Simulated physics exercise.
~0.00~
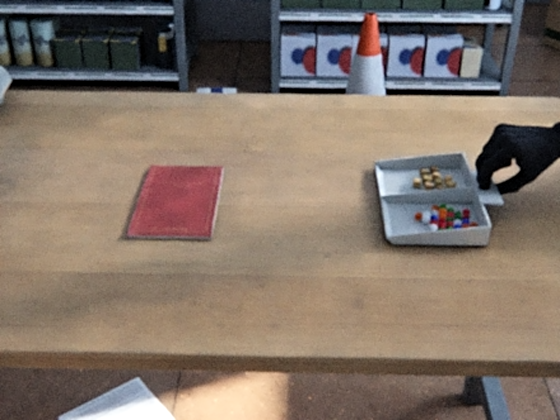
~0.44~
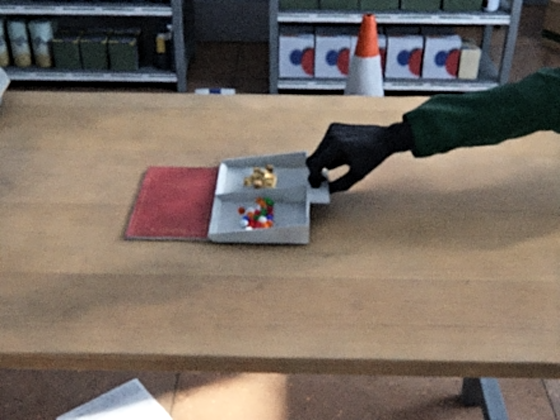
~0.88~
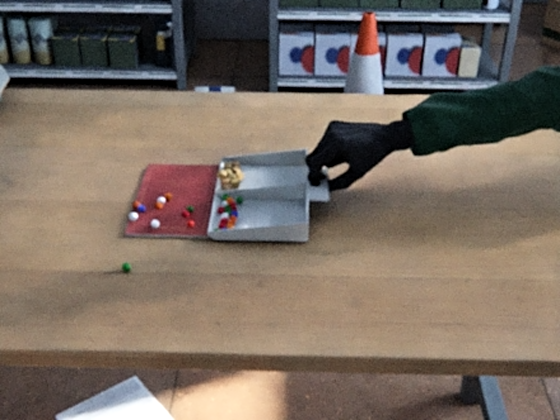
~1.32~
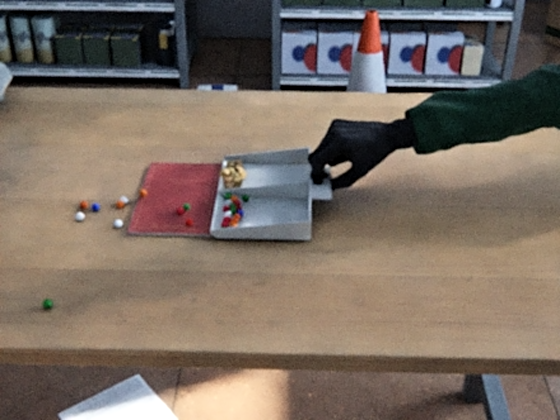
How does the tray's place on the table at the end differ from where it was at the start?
At the start the tray sits on the right side of the table, well apart from the red book. By the end it is farther left, near the middle and up against the book's right edge.
